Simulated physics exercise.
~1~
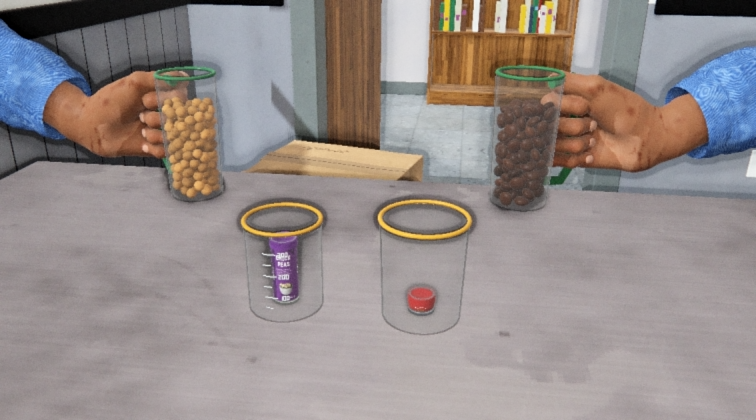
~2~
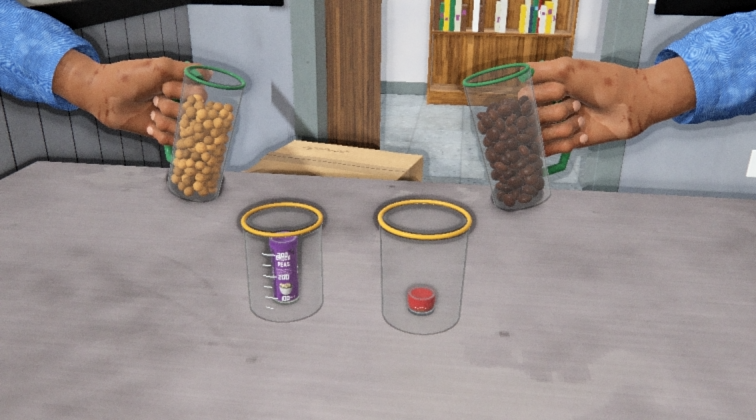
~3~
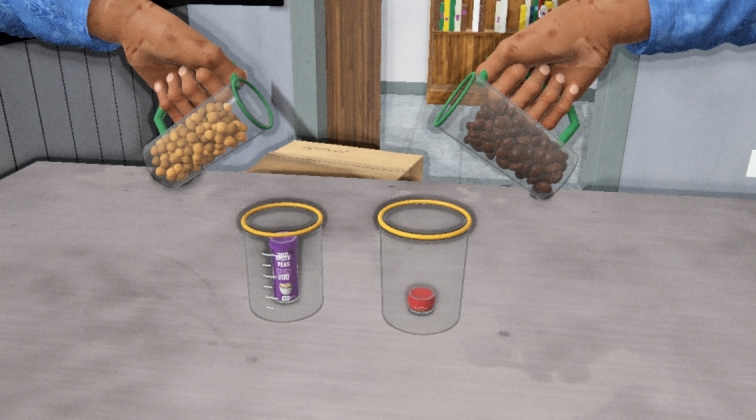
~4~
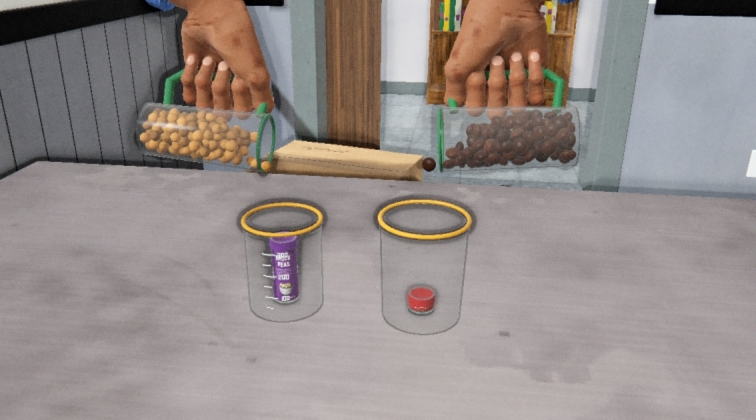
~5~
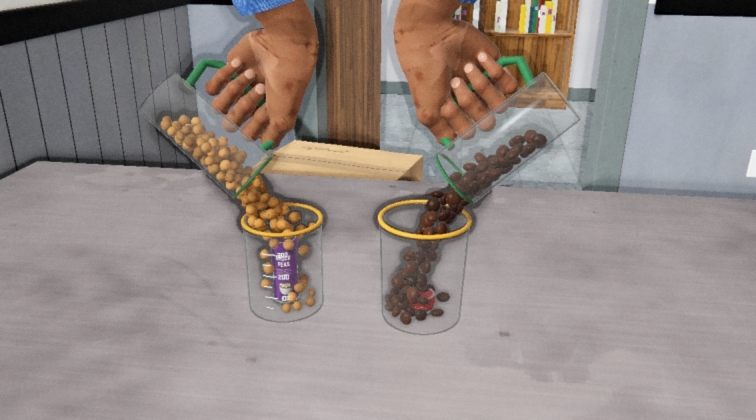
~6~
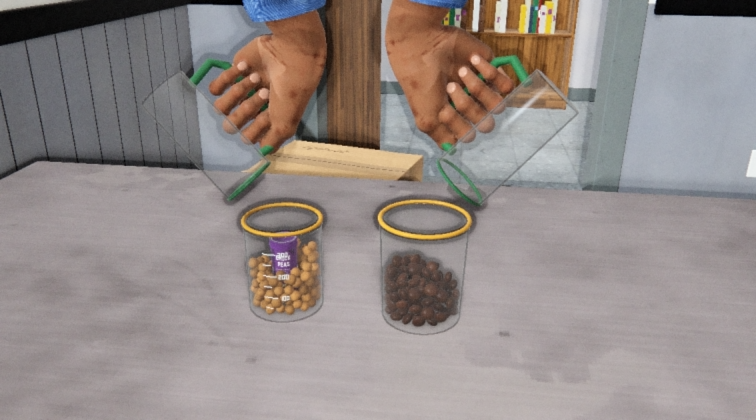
Two hands tipping cups of tan and dark brown balls into clear containers, leaving the purple object showing and burying the red one.
